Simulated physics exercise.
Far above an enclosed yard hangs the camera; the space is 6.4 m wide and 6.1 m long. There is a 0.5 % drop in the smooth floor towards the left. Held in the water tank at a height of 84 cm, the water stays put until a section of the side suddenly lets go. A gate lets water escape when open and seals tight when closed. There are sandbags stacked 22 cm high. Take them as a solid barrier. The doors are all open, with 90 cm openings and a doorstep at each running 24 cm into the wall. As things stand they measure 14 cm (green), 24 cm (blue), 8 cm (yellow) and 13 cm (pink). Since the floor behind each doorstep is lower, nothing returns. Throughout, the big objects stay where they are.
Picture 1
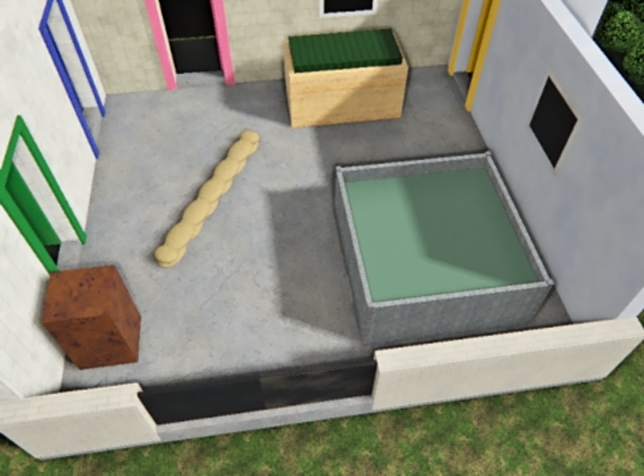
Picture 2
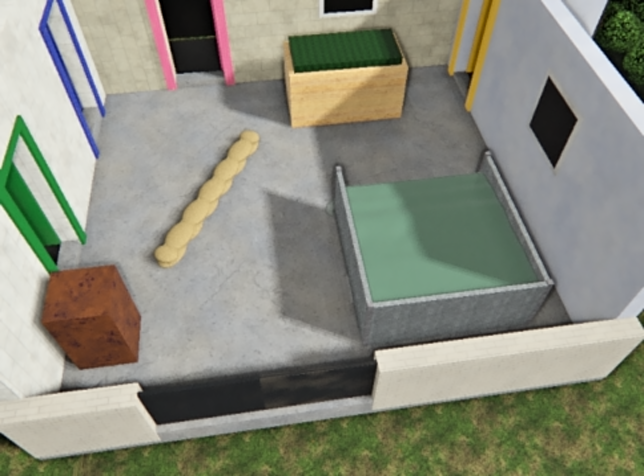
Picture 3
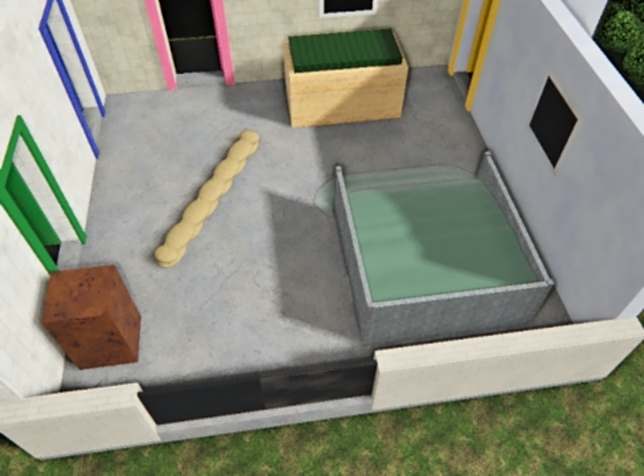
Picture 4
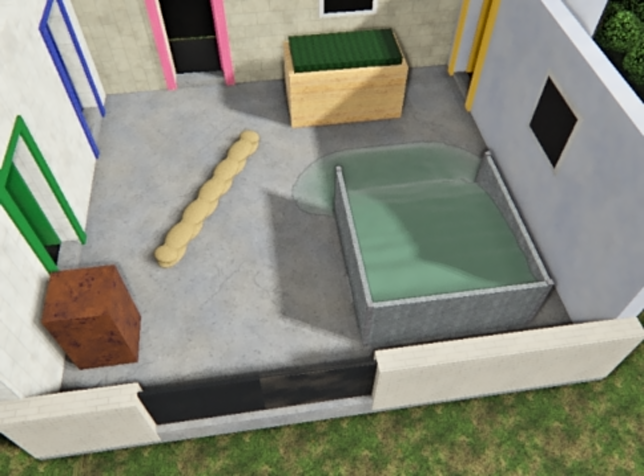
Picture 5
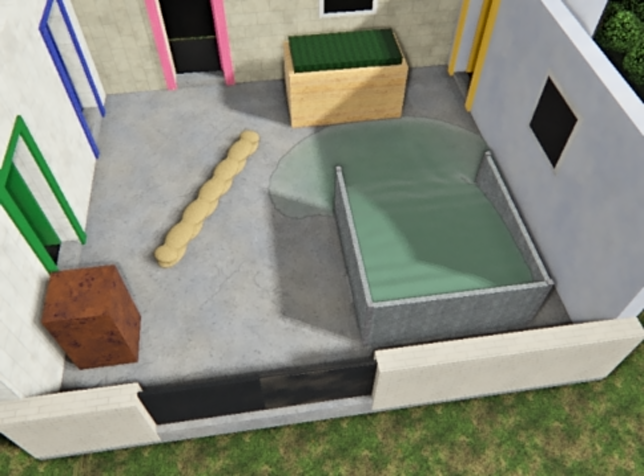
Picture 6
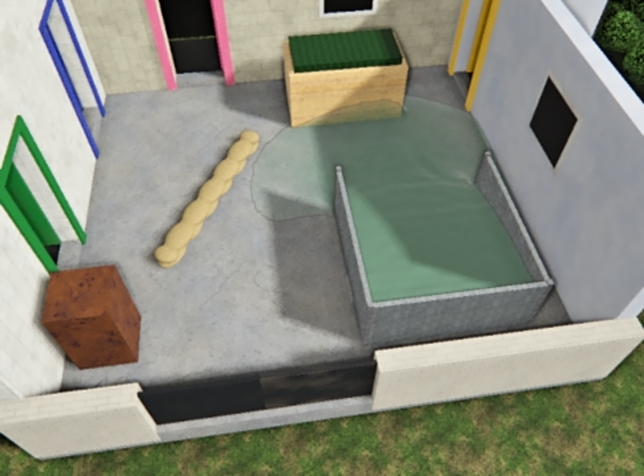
Greenish water pouring from the open far side of a grey tank, spreading across a walled yard's floor to a wooden box.
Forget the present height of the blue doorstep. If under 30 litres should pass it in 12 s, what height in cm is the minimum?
The minimum is around 18 cm.
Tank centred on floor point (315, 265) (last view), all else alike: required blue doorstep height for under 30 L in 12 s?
New minimum height: Approx. 15 cm.
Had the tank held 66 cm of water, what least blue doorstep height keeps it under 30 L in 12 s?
Minimum height: Approx. 14.5 cm.
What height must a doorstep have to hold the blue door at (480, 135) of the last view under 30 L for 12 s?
You'd want it roughly 20 cm high.
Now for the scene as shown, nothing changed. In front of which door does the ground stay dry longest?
Door: Green.
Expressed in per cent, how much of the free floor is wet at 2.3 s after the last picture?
Close to 65 per cent of it is wet.
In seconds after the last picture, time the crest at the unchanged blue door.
Roughly at 3.5 s.
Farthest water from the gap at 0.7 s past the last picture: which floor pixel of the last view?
(217, 89).
Then, 0.7 s after the last picture water covers 30 % of the floor, deepest (66 cm) near (445, 69); it has not reached the blue door.
Then, 2.3 s after the last picture water covers 65 % of the floor, deepest (39 cm) near (445, 69); 20 cm at the blue door, 0 litres in over its 24 cm doorstep.
Then, 11.3 s after the last picture water covers 95 % of the floor, deepest (14 cm) near (56, 426); 8 cm at the blue door, 8 litres in over its 24 cm doorstep.
At the blue door as built, the water peaked near 26 cm, 3.7 s after the last picture.
With a doorstep of 16 cm, 43 litres would have come in within the 12 s; with 21.5 cm, 15 litres. So under 30 litres takes about 18 cm.
